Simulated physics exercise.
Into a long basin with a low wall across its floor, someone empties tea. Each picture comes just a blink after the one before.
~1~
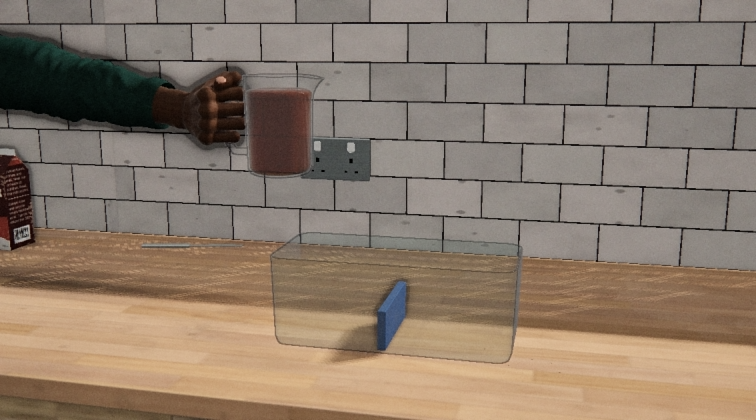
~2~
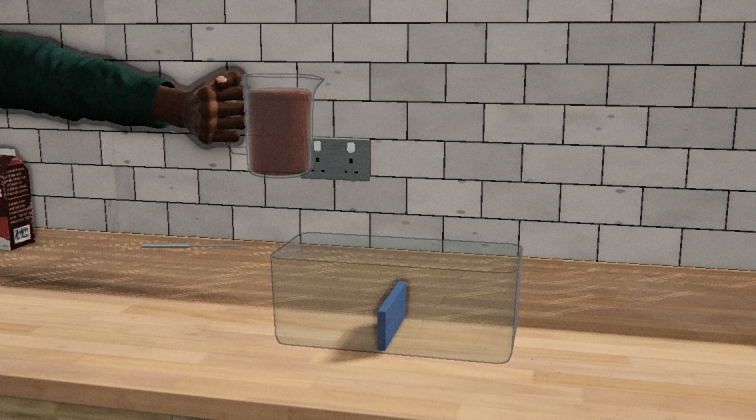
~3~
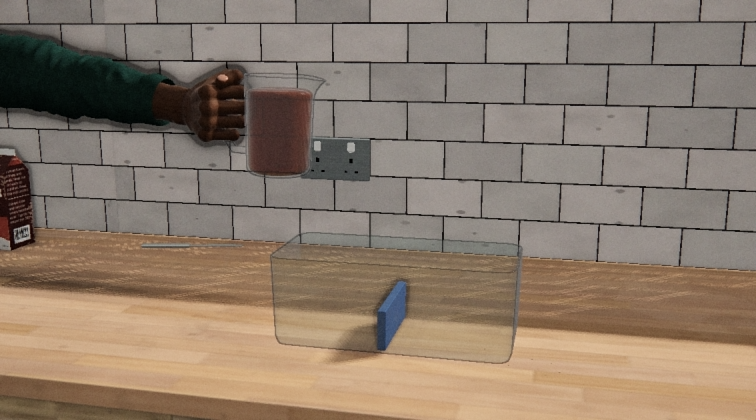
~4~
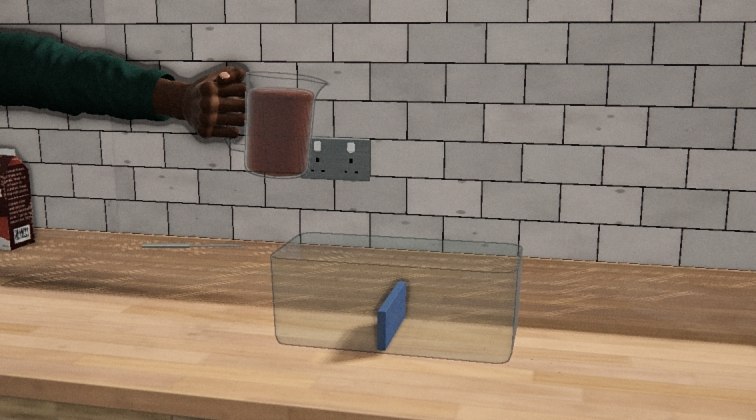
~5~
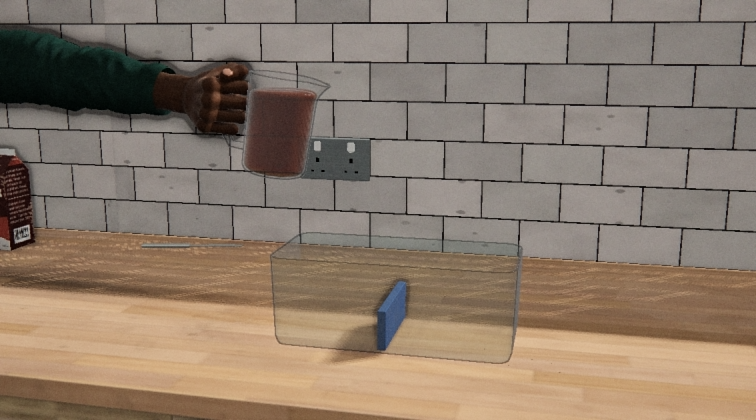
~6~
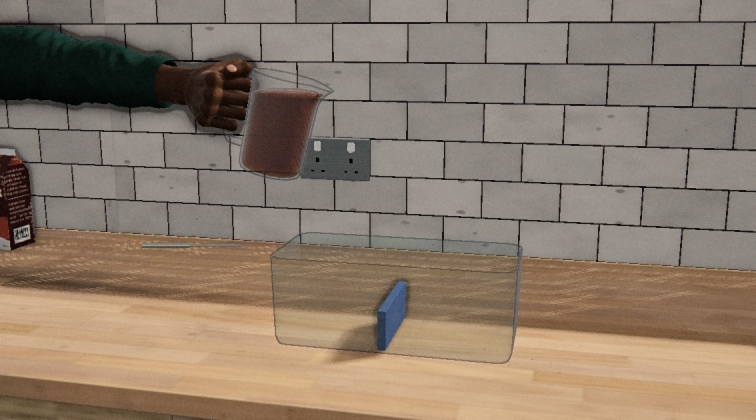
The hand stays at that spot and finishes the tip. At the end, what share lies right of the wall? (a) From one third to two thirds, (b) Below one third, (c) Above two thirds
Answer: A.
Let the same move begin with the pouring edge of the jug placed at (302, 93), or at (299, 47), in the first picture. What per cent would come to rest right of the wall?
About 5 % the first time, about 5 % the second.
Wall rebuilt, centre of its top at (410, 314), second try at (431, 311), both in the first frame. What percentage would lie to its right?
You'd get roughly 15 per cent the first time and roughly 10 per cent the second.
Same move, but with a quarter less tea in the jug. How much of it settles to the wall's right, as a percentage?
Near 20 %.
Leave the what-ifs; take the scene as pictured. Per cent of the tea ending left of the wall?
Close to 55 per cent.
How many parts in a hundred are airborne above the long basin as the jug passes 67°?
I'd reckon some 15 per cent.
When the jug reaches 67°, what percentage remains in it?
Amount still in: Approx. 85 %.
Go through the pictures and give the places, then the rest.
In the first frame, it leans 0°; its right rim is at (324, 77); the tea meets the walls at (250, 90) and (312, 91); the long basin's rim runs from (286, 245) to (519, 260); the wall's top is at (392, 297).
In the second frame, it leans 1°; its right rim is at (325, 78); the tea meets the walls at (250, 90) and (313, 92).
In the third frame, it leans 2°; its right rim is at (326, 79); the tea meets the walls at (251, 89) and (314, 92).
In the fourth frame, it leans 5°; its right rim is at (328, 82); the tea meets the walls at (252, 89) and (315, 93).
In the fifth frame, it leans 9°; its right rim is at (331, 86); the tea meets the walls at (254, 90) and (318, 93).
In the sixth frame, it leans 14°; its right rim is at (334, 90); the tea meets the walls at (257, 92) and (323, 94).
A moment on, the jug is tipped part way and 85 per cent is still to pour, 1 is left of the wall and 1 right of it.
Next, the jug is tipped on its side and 41 per cent is still to pour, 13 is left of the wall and 23 right of it.
Then the jug is tipped on its side and 9 per cent is still to pour, 41 is left of the wall and 42 right of it.
Later the jug is tipped on its side and 1 per cent is still to pour, 54 is left of the wall and 42 right of it.
At rest 56 per cent lies left of the wall, 42 right of it and 1 outside.
